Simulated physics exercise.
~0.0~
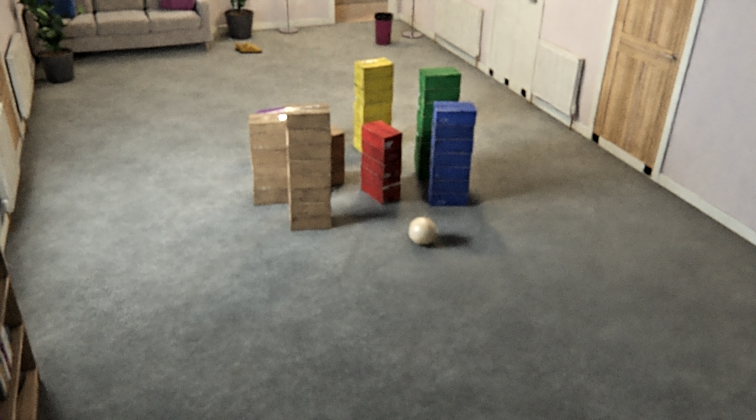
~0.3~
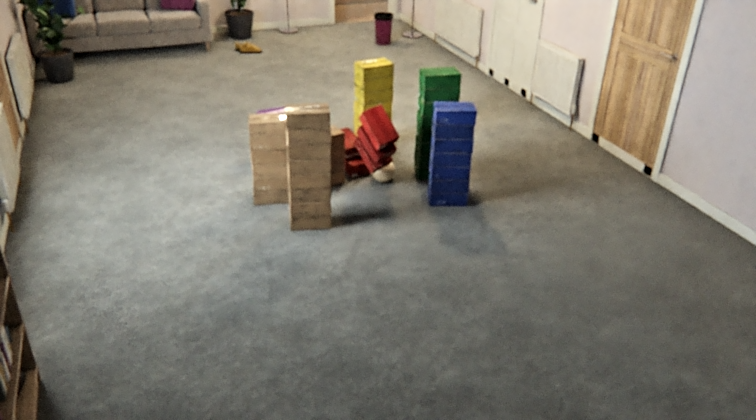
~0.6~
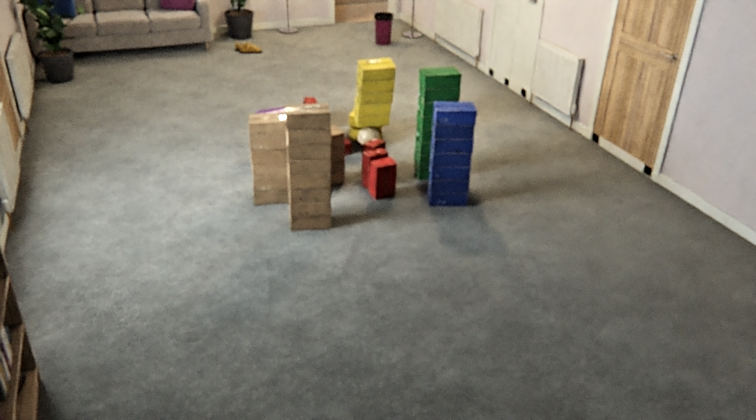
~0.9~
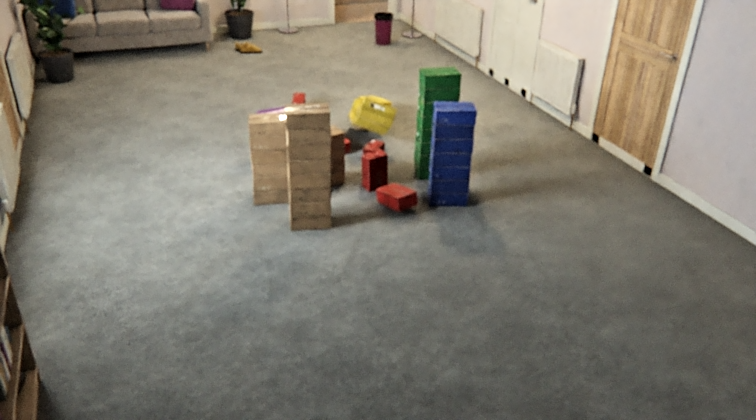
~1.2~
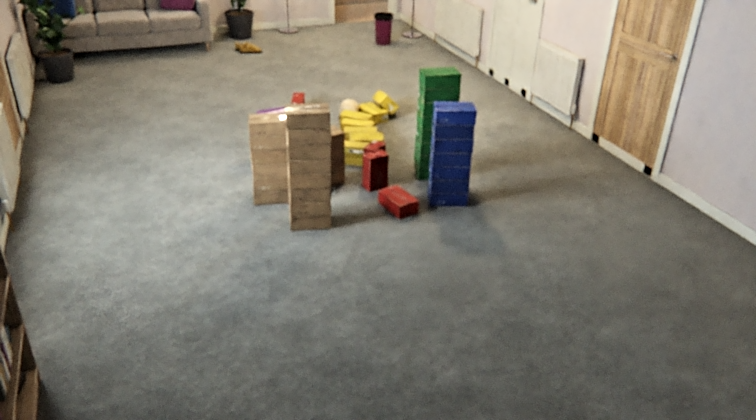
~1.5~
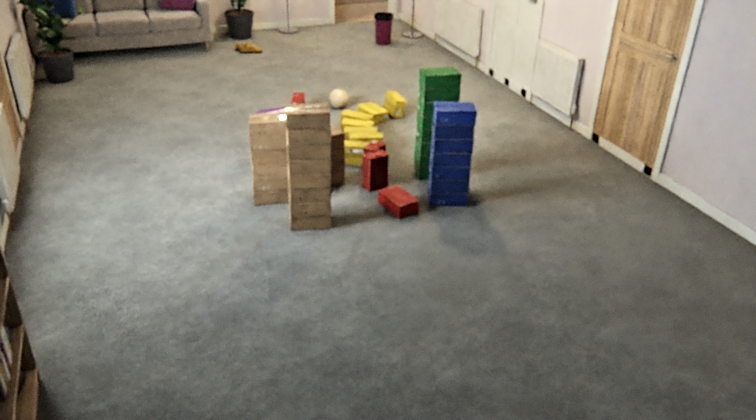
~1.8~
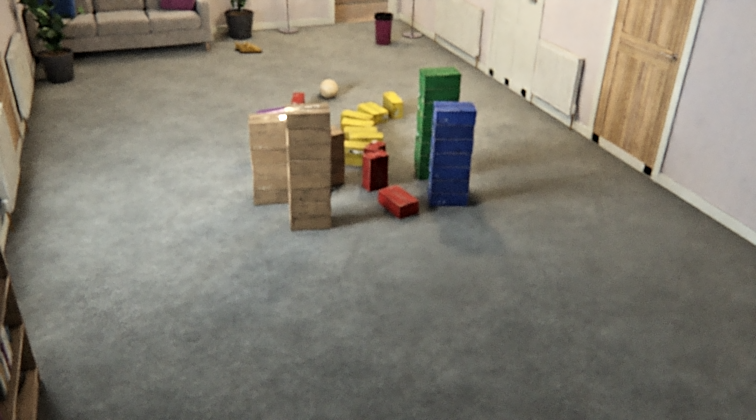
A pale ball rolls across the grey carpet into a stack of red boxes, knocking it apart, then topples the yellow stack behind it. It rolls away toward the back of the room, leaving scattered red and yellow boxes while the green, blue and brown stacks stay standing.
